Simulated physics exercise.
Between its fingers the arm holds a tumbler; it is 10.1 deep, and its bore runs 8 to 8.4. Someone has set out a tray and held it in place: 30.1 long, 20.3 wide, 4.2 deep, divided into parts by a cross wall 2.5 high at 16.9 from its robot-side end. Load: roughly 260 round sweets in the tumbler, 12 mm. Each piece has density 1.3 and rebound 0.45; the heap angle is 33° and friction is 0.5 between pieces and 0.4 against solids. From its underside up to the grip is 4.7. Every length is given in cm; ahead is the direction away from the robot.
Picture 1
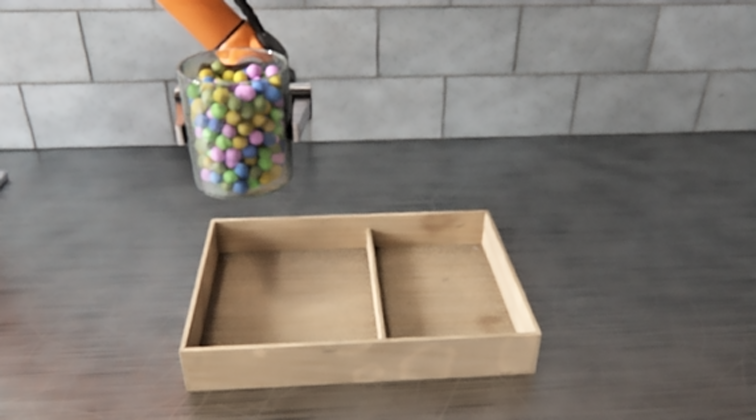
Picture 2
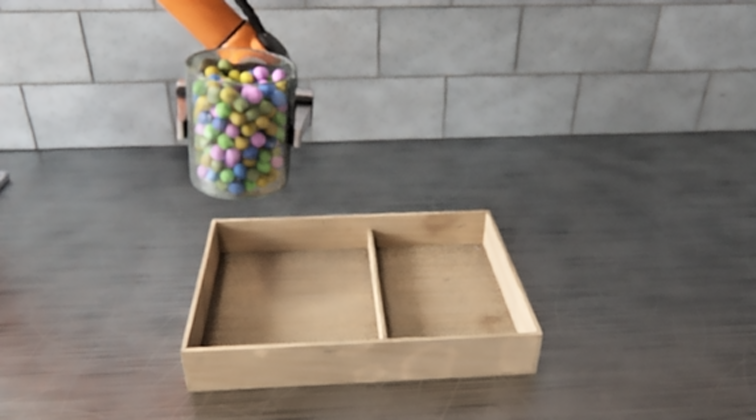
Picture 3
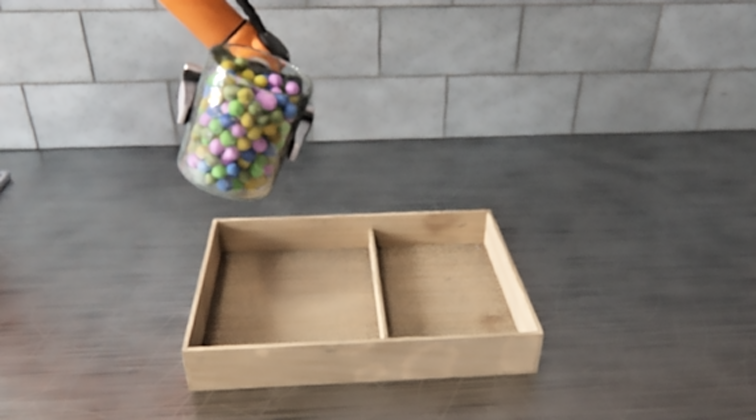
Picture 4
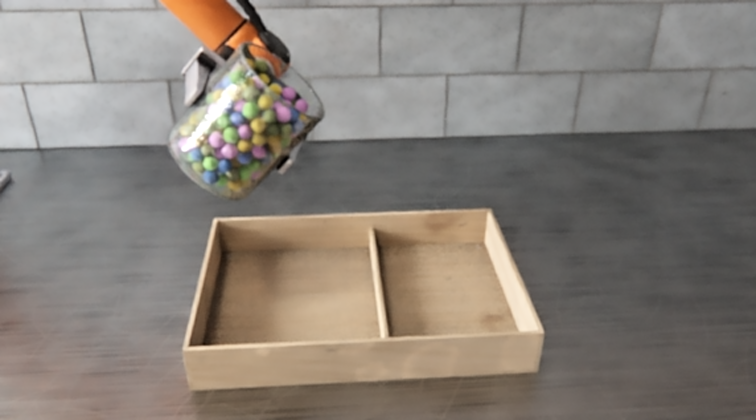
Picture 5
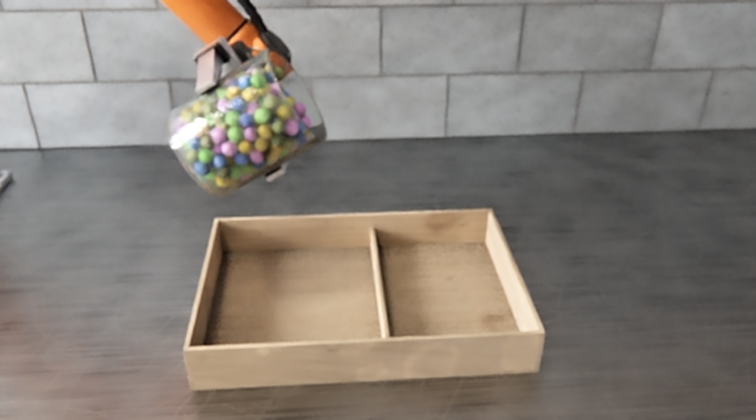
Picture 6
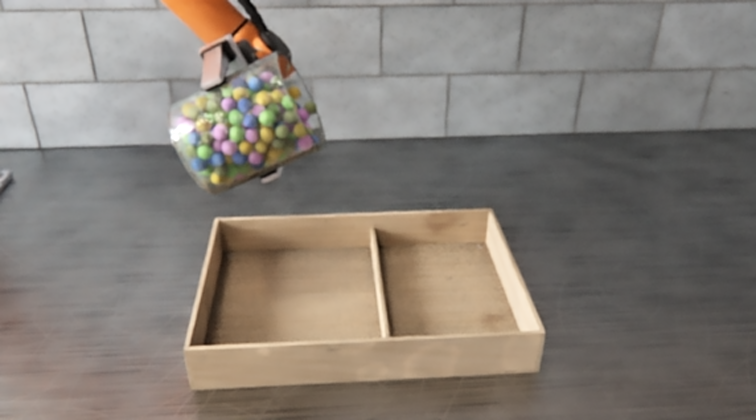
A clear tumbler full of colorful round sweets, held by an orange robot arm above a divided wooden tray, started upright and then tilted steadily over to the right, the sweets shifting inside it.
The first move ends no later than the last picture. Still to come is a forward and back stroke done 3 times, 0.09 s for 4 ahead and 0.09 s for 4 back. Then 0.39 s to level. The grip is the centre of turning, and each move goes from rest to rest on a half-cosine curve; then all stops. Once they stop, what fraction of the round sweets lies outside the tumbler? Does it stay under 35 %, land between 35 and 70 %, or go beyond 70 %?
It lands between 35 and 70 %.
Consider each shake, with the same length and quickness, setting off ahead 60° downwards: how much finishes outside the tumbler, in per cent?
Some 20 in a hundred.
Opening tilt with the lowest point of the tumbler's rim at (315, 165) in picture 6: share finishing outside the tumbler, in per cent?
90 percent or so.
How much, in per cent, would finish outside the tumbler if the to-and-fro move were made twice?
Roughly 45 in a hundred.
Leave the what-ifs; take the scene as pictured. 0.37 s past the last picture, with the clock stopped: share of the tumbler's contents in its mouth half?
Around 60 percent.
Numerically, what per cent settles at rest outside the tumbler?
About 50 per cent.
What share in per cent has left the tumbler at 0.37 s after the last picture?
Share out so far: Close to 35 %.
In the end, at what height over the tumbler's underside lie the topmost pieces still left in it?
Roughly 6.5 centimetres.
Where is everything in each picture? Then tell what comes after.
The tumbler middle at (239, 125), level; upper third of the load around (236, 97), from x 195 to 280, top at y 65; 264 in the tumbler, in the first picture.
The tumbler middle at (241, 125), tilted 6° forward; upper third of the load around (237, 98), from x 200 to 285, top at y 65, in the second picture.
The tumbler middle at (243, 125), tilted 22° forward; upper third of the load around (243, 99), from x 195 to 295, top at y 65, in the third picture.
The tumbler middle at (245, 125), tilted 43° forward; upper third of the load around (246, 100), from x 185 to 300, top at y 65, in the fourth picture.
The tumbler middle at (246, 126), tilted 59° forward; upper third of the load around (250, 102), from x 185 to 305, top at y 70, in the fifth picture.
The tumbler middle at (247, 126), tilted 65° forward; upper third of the load around (248, 103), from x 185 to 310, top at y 80; 264 in the tumbler, in the sixth picture.
Then, 0.37 s on, tilted 65° forward, highest piece 23 above the table; 173 in the tumbler, 52 in the far-side part, 11 in the robot-side part, 28 in flight or on a rim.
Then, 0.74 s on, tilted 30° forward, highest piece 24 above the table; 131 in the tumbler, 93 in the far-side part, 32 in the robot-side part, 7 on the table or floor, 1 in flight or on a rim.
Then, 1.13 s on, level, highest piece 22 above the table; 131 in the tumbler, 93 in the far-side part, 33 in the robot-side part, 7 on the table or floor.
Then, 2.18 s on, level, highest piece 22 above the table; 131 in the tumbler, 93 in the far-side part, 33 in the robot-side part, 7 on the table or floor.
In the end, 131 in the tumbler, 93 in the far-side part, 33 in the robot-side part, 7 on the table or floor. That is 50 % outside the tumbler.
